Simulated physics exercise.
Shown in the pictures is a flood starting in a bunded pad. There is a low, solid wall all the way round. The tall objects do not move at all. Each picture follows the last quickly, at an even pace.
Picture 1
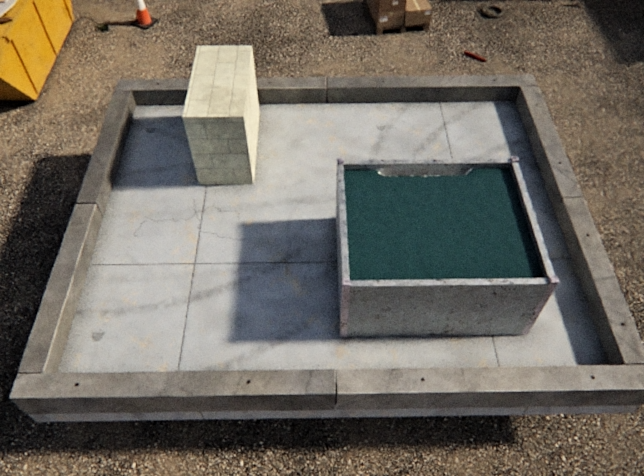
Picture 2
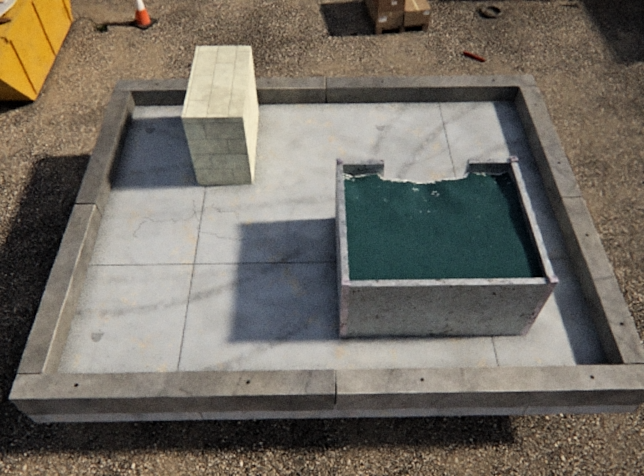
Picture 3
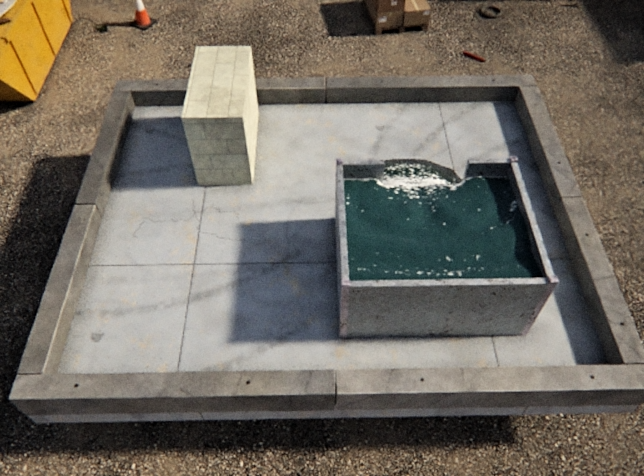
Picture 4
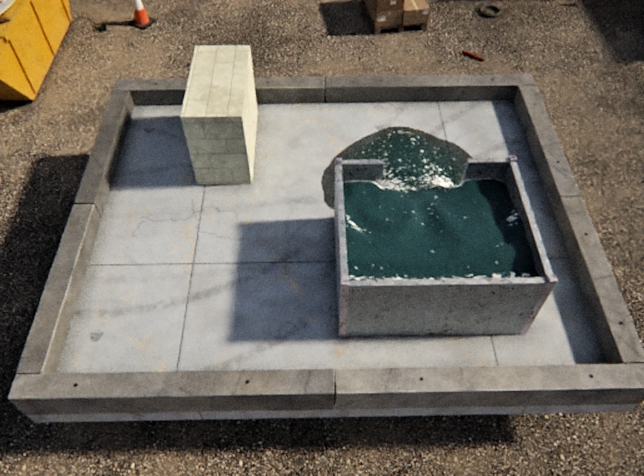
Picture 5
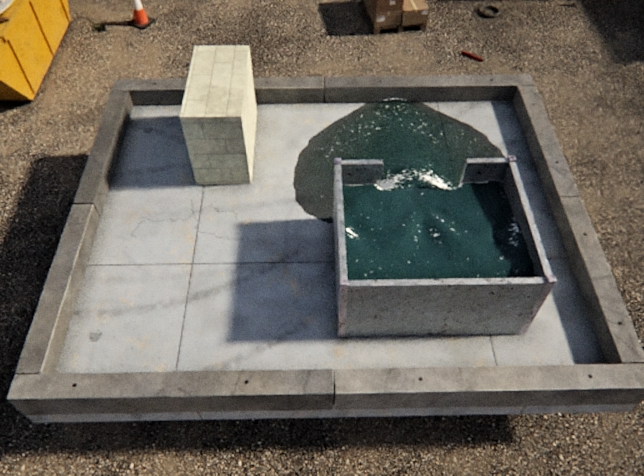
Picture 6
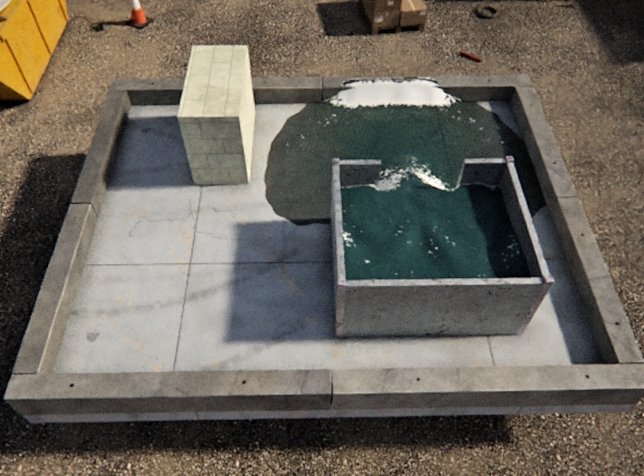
In the video, dark green water in a rectangular tank pours through a gap in its far side and spreads across the pale walled pad, foaming white against the low far wall while a tall block stands still.
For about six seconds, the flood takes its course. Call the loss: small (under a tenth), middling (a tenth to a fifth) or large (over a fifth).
Small.
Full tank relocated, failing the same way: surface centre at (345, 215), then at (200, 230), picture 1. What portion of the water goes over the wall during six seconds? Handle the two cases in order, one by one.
Case one gives roughly 8 percent; case two gives roughly 4 percent.
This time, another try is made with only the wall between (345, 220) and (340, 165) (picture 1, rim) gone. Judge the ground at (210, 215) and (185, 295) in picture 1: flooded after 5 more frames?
First point swamped, second point swamped.
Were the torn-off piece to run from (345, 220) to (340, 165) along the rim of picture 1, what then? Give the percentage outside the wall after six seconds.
Around 4 percent.
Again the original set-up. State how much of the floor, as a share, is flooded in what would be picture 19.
It works out to about 50 in a hundred.
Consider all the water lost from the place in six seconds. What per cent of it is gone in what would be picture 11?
Note - share reached: 25 %.
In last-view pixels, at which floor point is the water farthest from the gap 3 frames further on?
I reckon the front has reached (226, 105) by then.
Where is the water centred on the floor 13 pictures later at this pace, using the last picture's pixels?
Near (390, 189) in the last view.
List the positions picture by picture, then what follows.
Still water in the water tank at (436, 222), in the first frame.
Water pours out on the water tank's far side and has run to a hidden place, in the second frame.
The front is at a hidden place, out from the gap on the water tank's far side, in the third frame.
The front is at (388, 133), out from the gap on the water tank's far side, in the fourth frame.
Water pours out on the water tank's far side and has run to (378, 104), in the fifth frame.
Water pours out on the water tank's far side and has run to (319, 104), in the sixth frame.
A moment on, water covers 35 % of the floor; the low wall has let 0 % over.
Next, water covers 40 % of the floor; the low wall has let 2 % over.
Then, water covers 40 % of the floor; the low wall has let 7 % over.
Later, water covers 80 % of the floor; the low wall has let 7 % over.
In the end, water covers 85 % of the floor; the low wall has let 7 % over.
